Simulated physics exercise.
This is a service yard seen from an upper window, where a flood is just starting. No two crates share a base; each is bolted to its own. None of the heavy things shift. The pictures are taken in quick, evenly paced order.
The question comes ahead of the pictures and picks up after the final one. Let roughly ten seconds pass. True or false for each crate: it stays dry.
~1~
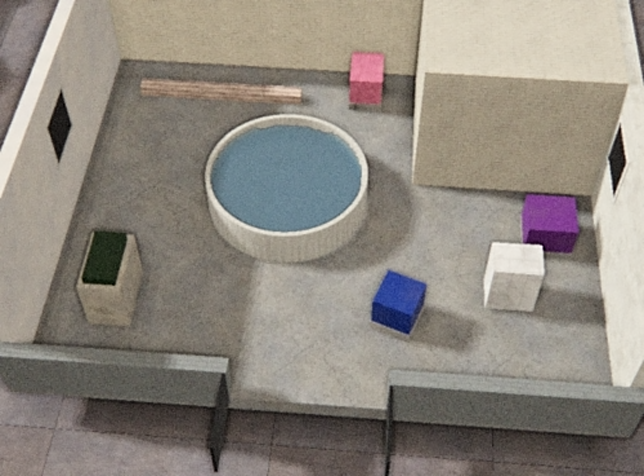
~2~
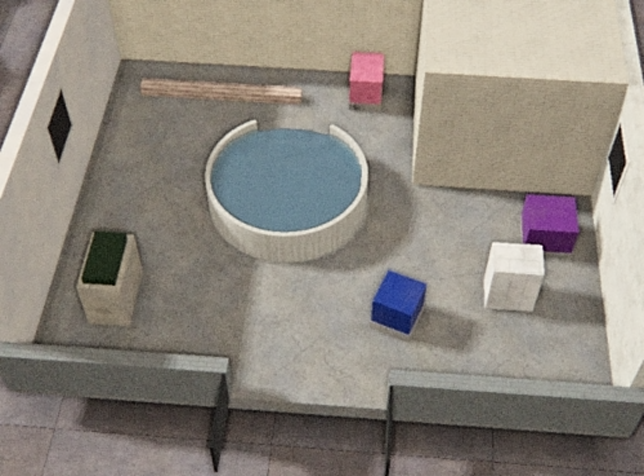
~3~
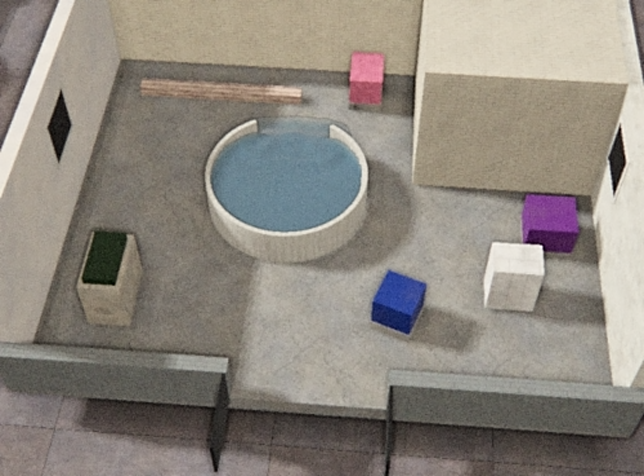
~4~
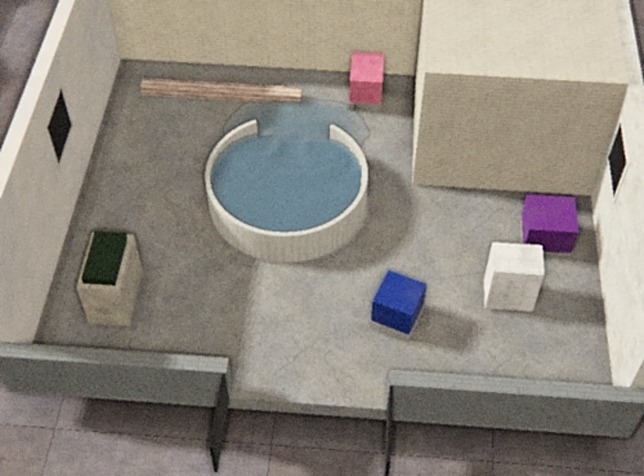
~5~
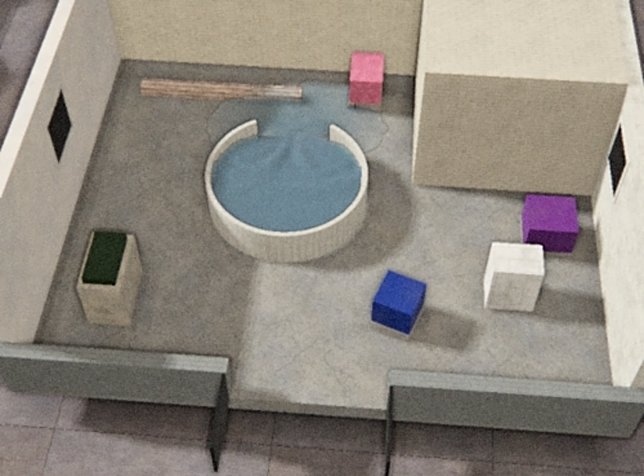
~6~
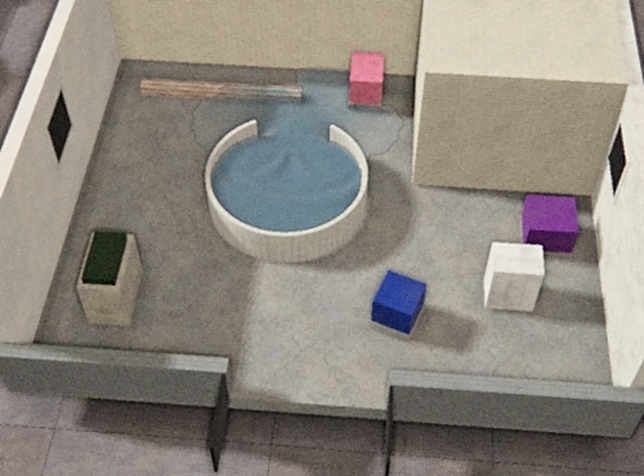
Purple crate: True, it stays dry; blue crate: True, it stays dry; pink crate: False, it gets wet.
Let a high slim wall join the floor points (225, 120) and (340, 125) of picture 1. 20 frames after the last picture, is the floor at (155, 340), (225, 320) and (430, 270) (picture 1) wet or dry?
Taking the three spots in order: Spared, spared, soaked.
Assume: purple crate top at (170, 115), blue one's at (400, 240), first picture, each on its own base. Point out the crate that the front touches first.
Answer: The pink-painted one.
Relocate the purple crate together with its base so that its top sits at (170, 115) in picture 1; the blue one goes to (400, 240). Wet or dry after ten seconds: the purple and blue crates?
Result - purple crate is overtopped, blue crate is missed.
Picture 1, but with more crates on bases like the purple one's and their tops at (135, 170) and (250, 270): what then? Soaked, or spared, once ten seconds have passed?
Taking them in order, the first is flooded and the second is untouched.
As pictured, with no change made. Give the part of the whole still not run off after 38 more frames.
I'd put it near 100 %.
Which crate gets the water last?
Coming in last, the crate marked purple.
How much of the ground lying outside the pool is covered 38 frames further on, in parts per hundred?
Roughly 70 %.
A moment on, water covers 15 % of the floor; the purple crate not reached, the blue crate not reached, the pink crate water round its plinth.
Next, water covers 25 % of the floor; the purple crate not reached, the blue crate not reached, the pink crate water round its plinth.
Then, water covers 35 % of the floor; the purple crate not reached, the blue crate not reached, the pink crate water round its plinth.
Later, water covers 70 % of the floor; the purple crate not reached, the blue crate water round its plinth, the pink crate water round its plinth.
In the end, water covers 90 % of the floor; the purple crate stayed above the water, the blue crate stayed above the water, the pink crate was topped.
